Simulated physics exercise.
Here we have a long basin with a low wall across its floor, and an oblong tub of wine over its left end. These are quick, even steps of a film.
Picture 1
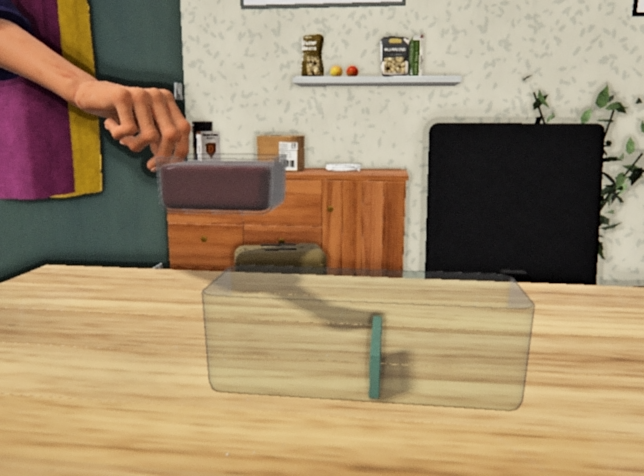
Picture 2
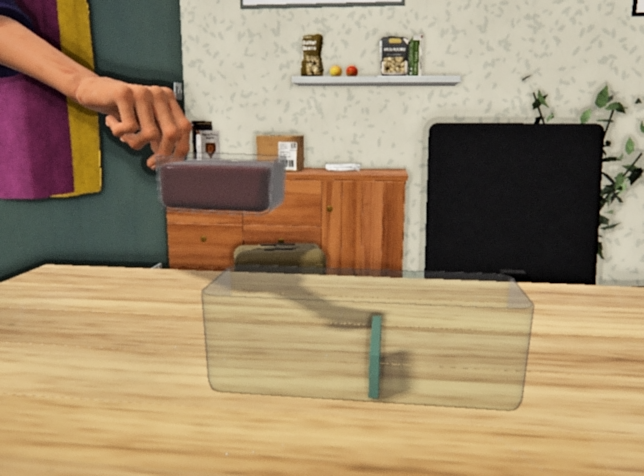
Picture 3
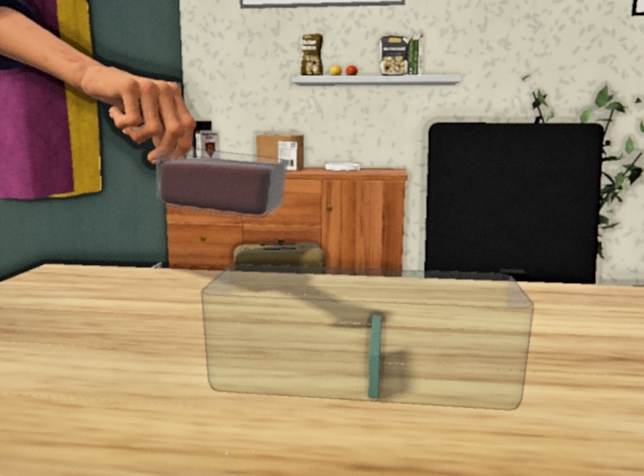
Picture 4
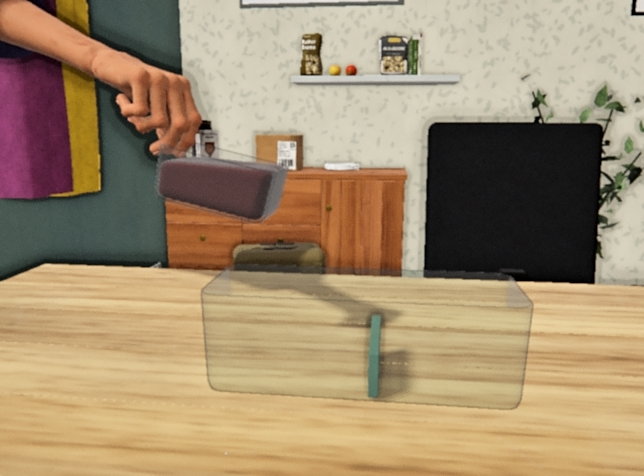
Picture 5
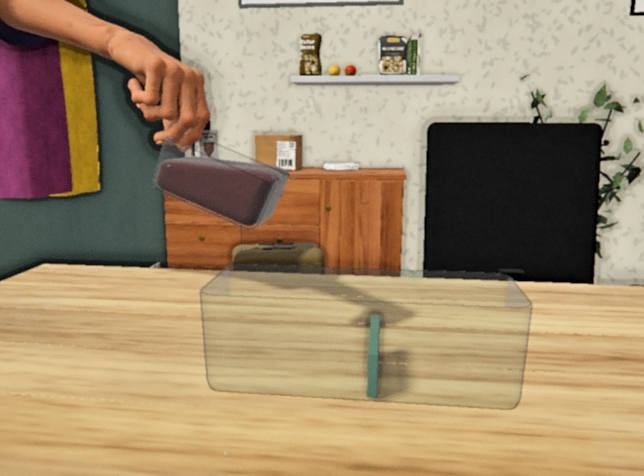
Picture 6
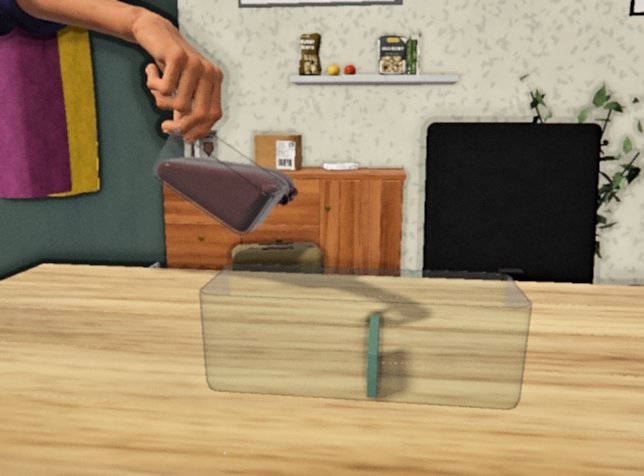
A hand tilting a clear tub of dark red liquid rightward above a long transparent basin with a low green wall.
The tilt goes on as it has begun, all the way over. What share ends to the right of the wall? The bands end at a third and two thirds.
The share right of the wall is not even a third.
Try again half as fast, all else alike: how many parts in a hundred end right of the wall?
It comes to 0 per cent or so.
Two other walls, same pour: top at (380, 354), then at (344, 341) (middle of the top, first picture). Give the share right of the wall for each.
About 20 and 25 per cent.
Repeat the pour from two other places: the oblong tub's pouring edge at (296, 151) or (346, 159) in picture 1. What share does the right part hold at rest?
Roughly 5 per cent, and 65 per cent.
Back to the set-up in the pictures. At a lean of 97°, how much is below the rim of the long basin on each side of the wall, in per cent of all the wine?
Some 55 per cent left and 0 right.
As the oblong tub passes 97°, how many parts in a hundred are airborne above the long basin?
Near 30 %.
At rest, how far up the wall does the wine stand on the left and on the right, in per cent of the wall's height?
Some 40 per cent left and 0 right.
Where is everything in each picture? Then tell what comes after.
In the first picture, it leans 0°; its right rim is at (279, 159); the wine meets the walls at (175, 164) and (279, 165); the long basin's rim runs from (217, 280) to (522, 292); the wall's top is at (377, 335).
In the second picture, it leans 2°; its right rim is at (279, 160); the wine meets the walls at (175, 163) and (278, 166).
In the third picture, it leans 6°; its right rim is at (280, 164); the wine meets the walls at (175, 162) and (279, 167).
In the fourth picture, it leans 13°; its right rim is at (282, 171); the wine meets the walls at (176, 160) and (281, 168).
In the fifth picture, it leans 22°; its right rim is at (282, 181); the wine meets the walls at (175, 161) and (280, 174); 3 per cent is over the edge.
In the sixth picture, it leans 34°; its right rim is at (280, 192); the wine meets the walls at (172, 159) and (274, 179); 10 per cent is over the edge.
A moment on, the tilt is 97° and 11 per cent is still to pour, 56 is left of the wall and 0 right of it.
Next, the tilt is 113° and 2 per cent is still to pour, 87 is left of the wall and 2 right of it.
Then the tilt is 113° and 0 per cent is still to pour, 91 is left of the wall and 4 right of it.
Later the tilt is 113° and 0 per cent is still to pour, 91 is left of the wall and 4 right of it.
At rest 91 per cent lies left of the wall, 4 right of it and 5 outside.
